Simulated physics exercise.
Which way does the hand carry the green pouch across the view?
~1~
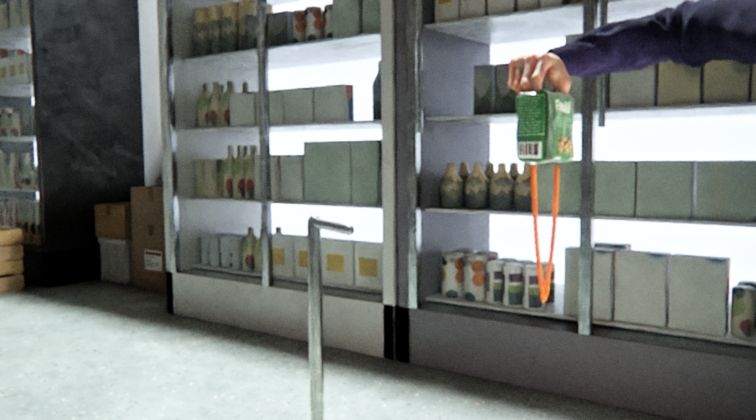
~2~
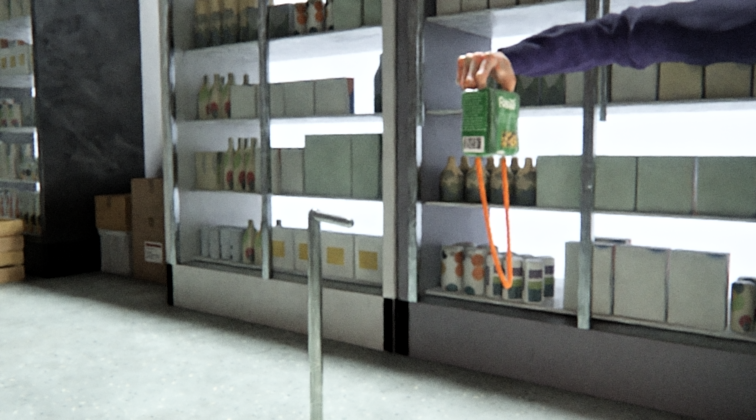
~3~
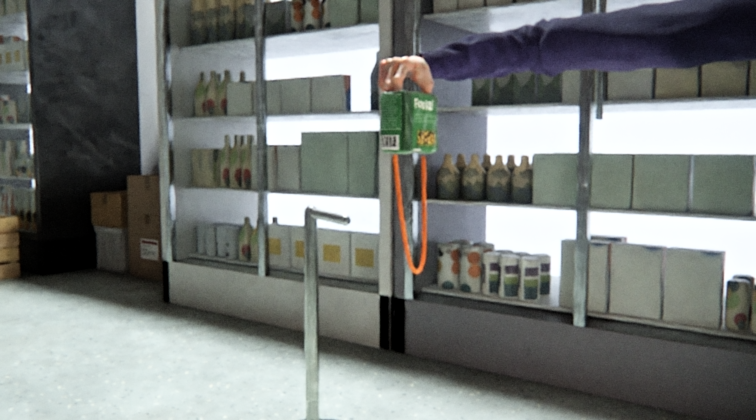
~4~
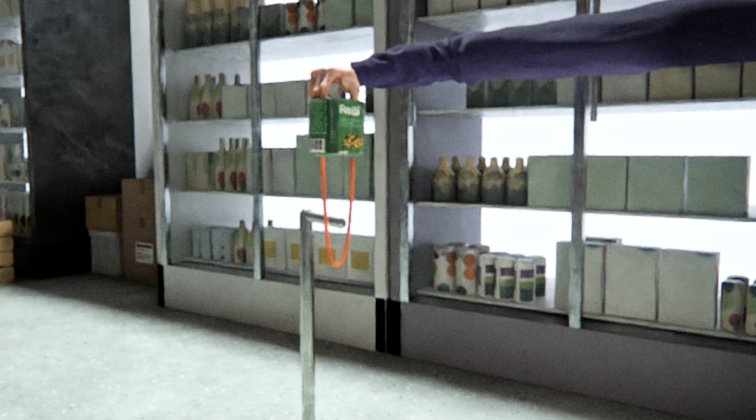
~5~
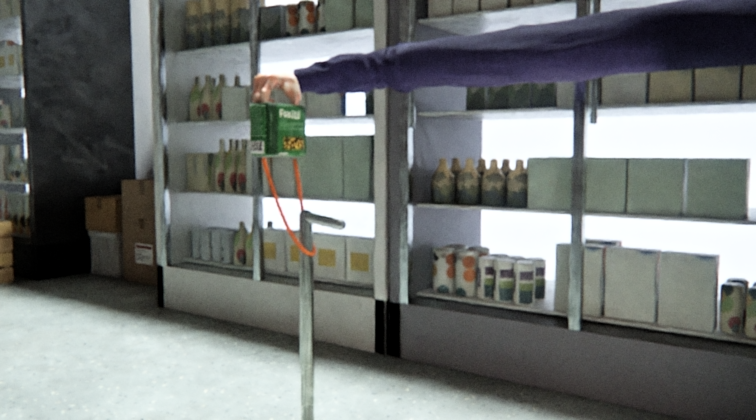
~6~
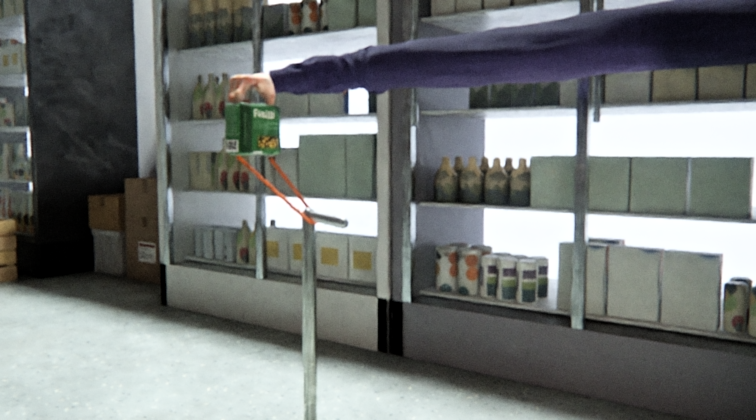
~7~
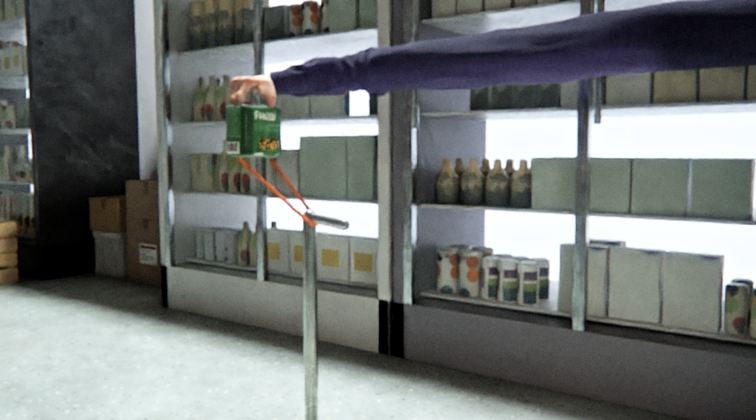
The green pouch moves to the left, passing the metal post before its cord loop catches on the hook.
